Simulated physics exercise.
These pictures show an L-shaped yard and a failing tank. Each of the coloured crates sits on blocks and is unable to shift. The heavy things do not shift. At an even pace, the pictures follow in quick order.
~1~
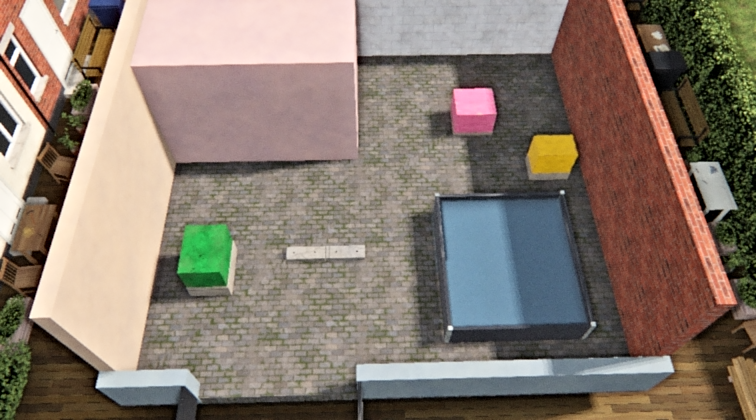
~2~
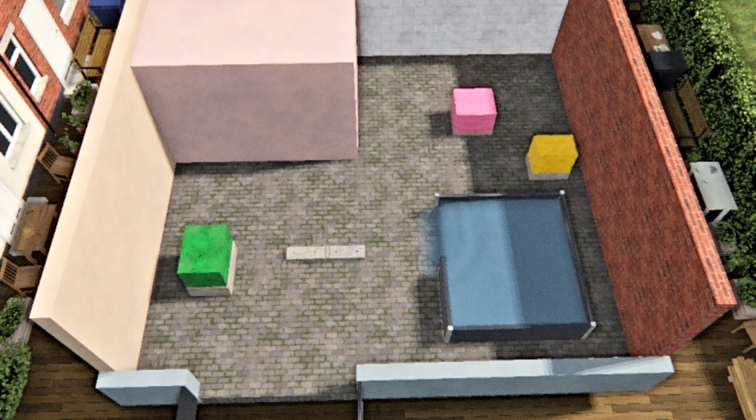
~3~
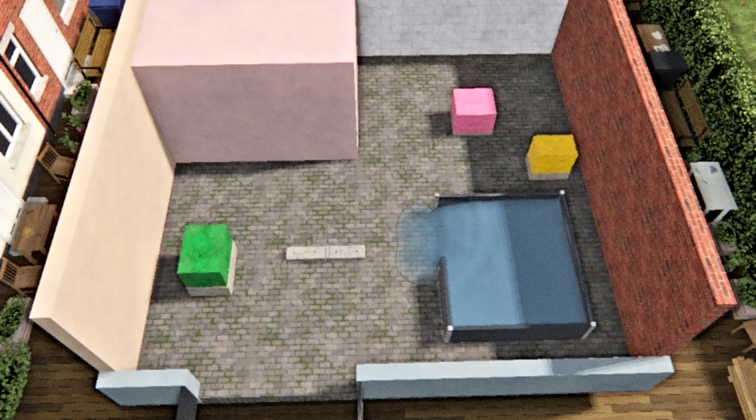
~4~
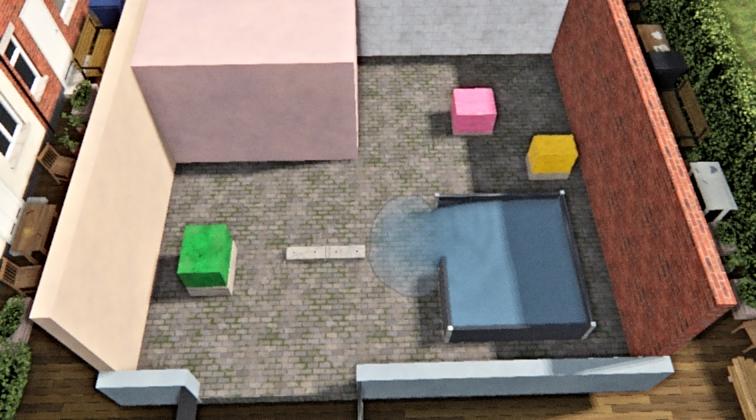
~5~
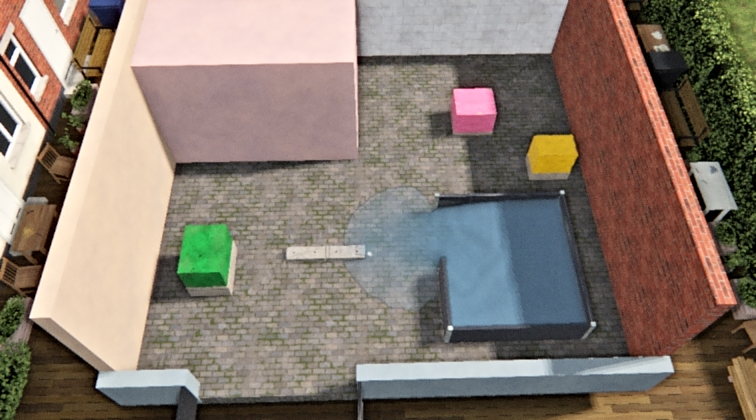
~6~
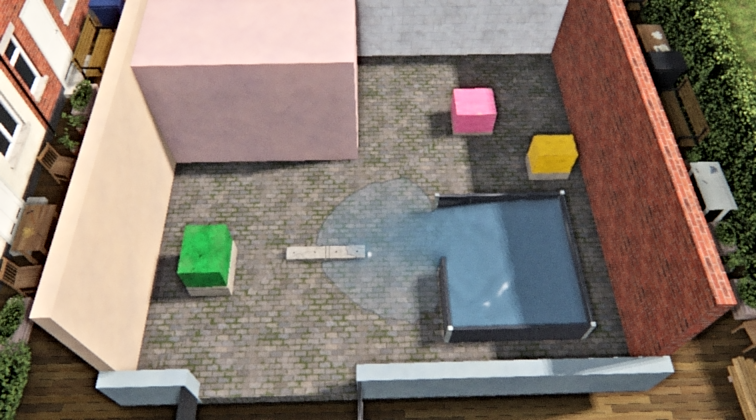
A paved, walled yard is seen from high above, with brick houses and outdoor furniture to the left and a hedge to the right. A green crate sits at left, pink and yellow crates at upper right, a pale low strip mid-yard, and an open blue tank at lower right. Water pours from the tank's left side and fans leftward over the strip, while the crates and camera stay still.
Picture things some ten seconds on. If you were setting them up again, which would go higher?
The yellow crate is left dry; the green crate is left dry; the pink crate is left dry.
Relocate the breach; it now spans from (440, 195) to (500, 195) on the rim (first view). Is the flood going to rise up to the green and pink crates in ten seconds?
My take: The green one stays clear, while the pink one gets flooded.
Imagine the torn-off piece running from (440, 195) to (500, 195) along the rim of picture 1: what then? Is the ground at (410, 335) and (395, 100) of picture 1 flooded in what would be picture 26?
I'd expect the first point to stay dry and the second point to be reached.
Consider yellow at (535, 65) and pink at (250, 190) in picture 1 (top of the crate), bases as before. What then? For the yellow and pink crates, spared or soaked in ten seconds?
The yellow one is left dry, while the pink one is flooded.
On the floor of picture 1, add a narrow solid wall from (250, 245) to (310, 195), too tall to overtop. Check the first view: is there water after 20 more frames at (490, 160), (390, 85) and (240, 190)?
As listed: Not flooded, under water, under water.
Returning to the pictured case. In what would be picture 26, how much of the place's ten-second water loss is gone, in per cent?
About 5 per cent.
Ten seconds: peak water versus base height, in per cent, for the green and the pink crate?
Roughly 50 percent, then 60 percent.
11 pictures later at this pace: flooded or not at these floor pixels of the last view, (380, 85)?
Lab note: Spot reads unsubmerged.
A moment on, water covers 20 % of the floor; the yellow crate not reached, the green crate water round its plinth, the pink crate not reached.
Next, water covers 40 % of the floor; the yellow crate not reached, the green crate water round its plinth, the pink crate not reached.
Then, water covers 50 % of the floor; the yellow crate not reached, the green crate water round its plinth, the pink crate not reached.
Later, water covers 50 % of the floor; the yellow crate not reached, the green crate water round its plinth, the pink crate not reached.
In the end, water covers 70 % of the floor; the yellow crate stayed above the water, the green crate stayed above the water, the pink crate stayed above the water.
